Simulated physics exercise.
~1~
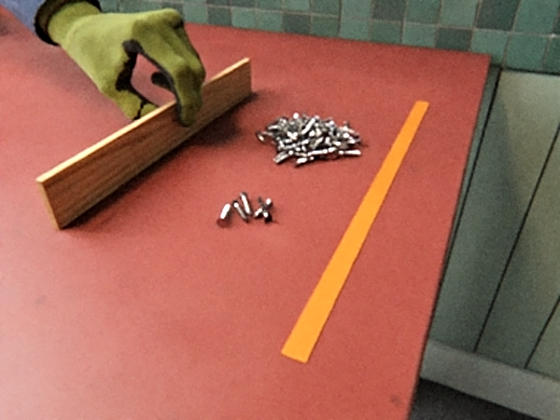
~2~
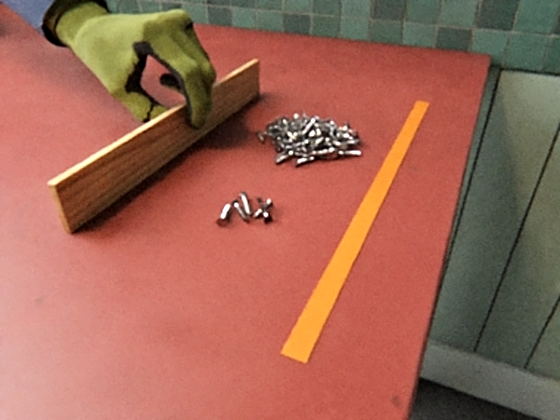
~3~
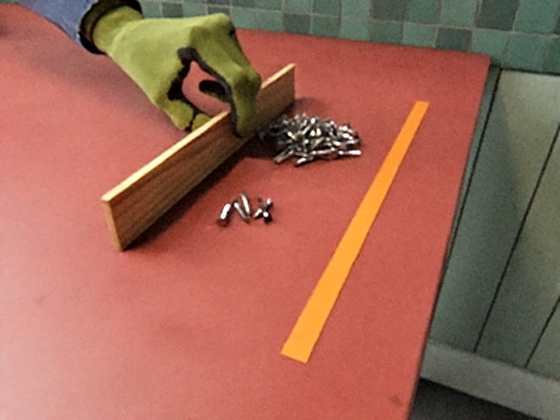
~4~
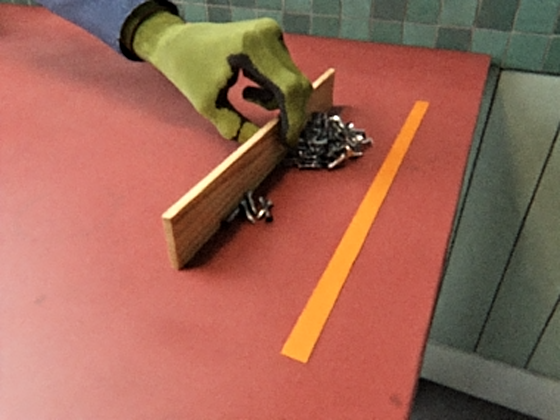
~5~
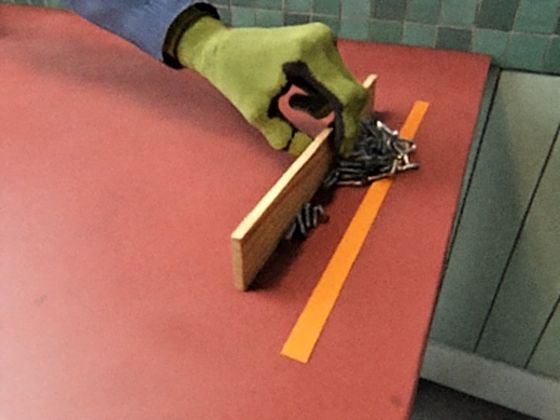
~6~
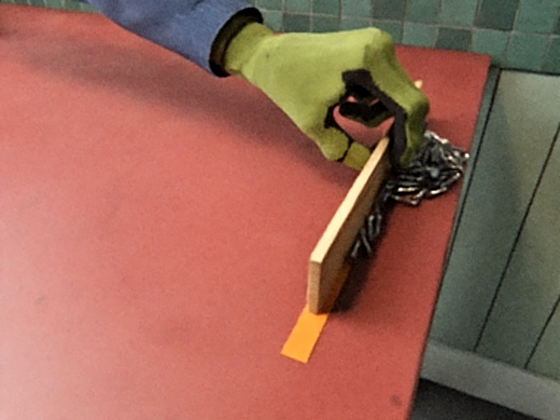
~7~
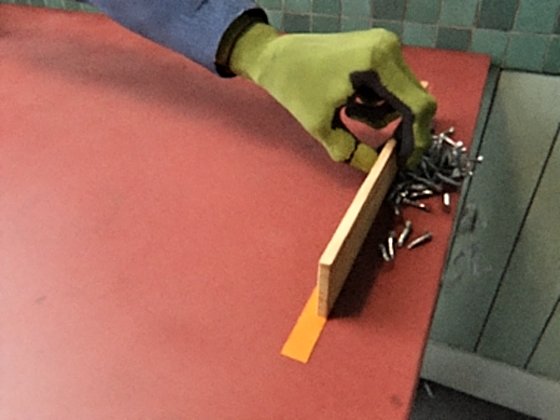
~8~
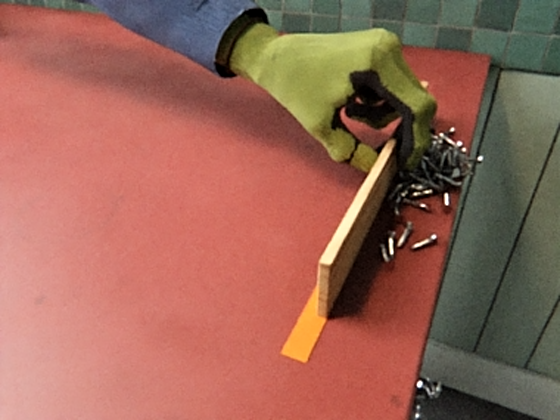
On a red tabletop in front of green tiles, two piles of small, shiny metal pieces, a large one farther back and a small one nearer, lie between an upright strip of wood and a strip of orange tape. A hand in a green glove slides the wood to the right. It reaches the piles and pushes both across the tape toward the table's right edge. The wood stops at the tape, and the pieces spread out a little. A few from the farther pile drop over the edge, while the rest and the nearer pile stay on the table.
